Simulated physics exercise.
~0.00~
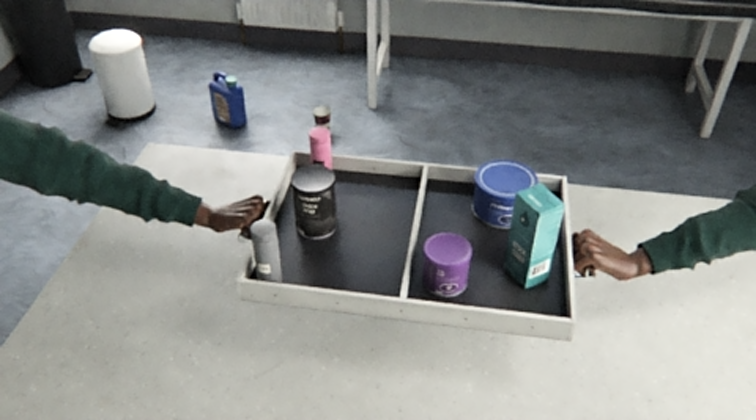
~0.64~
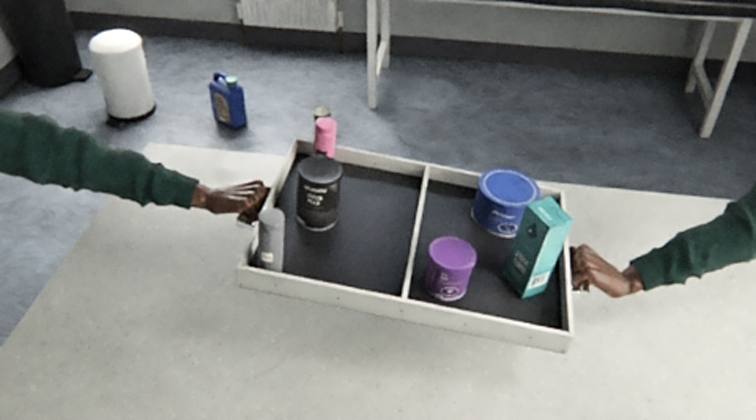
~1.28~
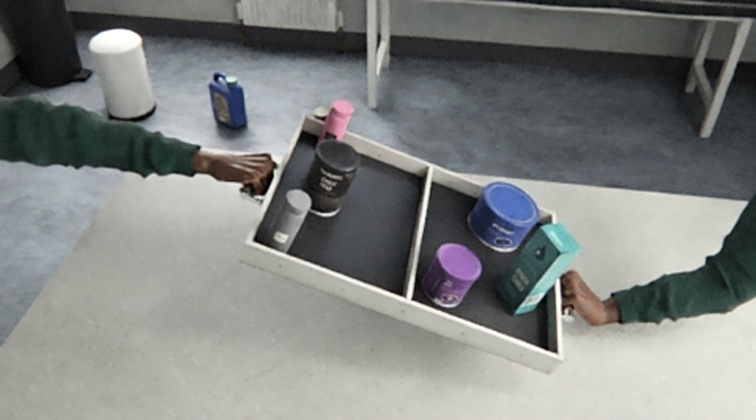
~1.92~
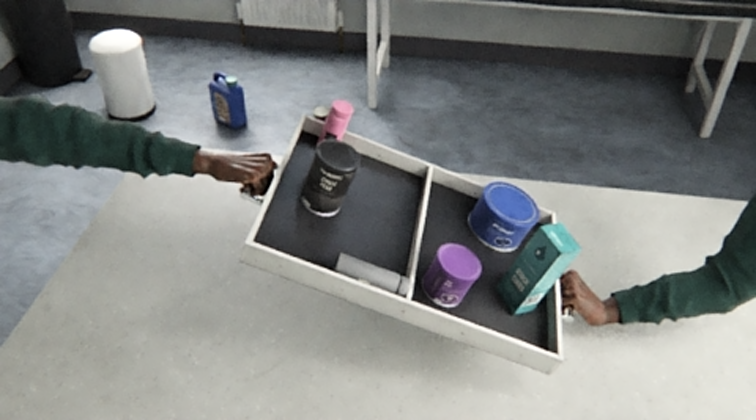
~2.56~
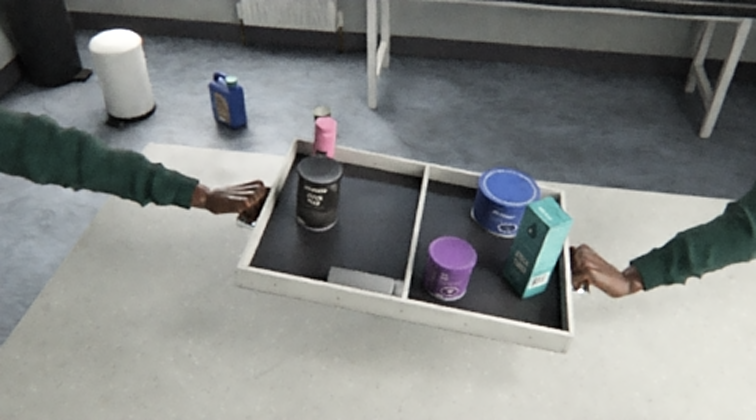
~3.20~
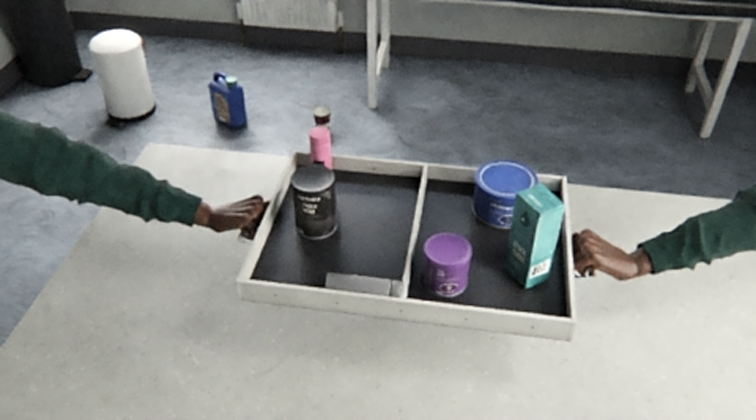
Grey shaker toppling and rolling against the cross bar as two hands tilt a tray rightward, then level it, other items standing.
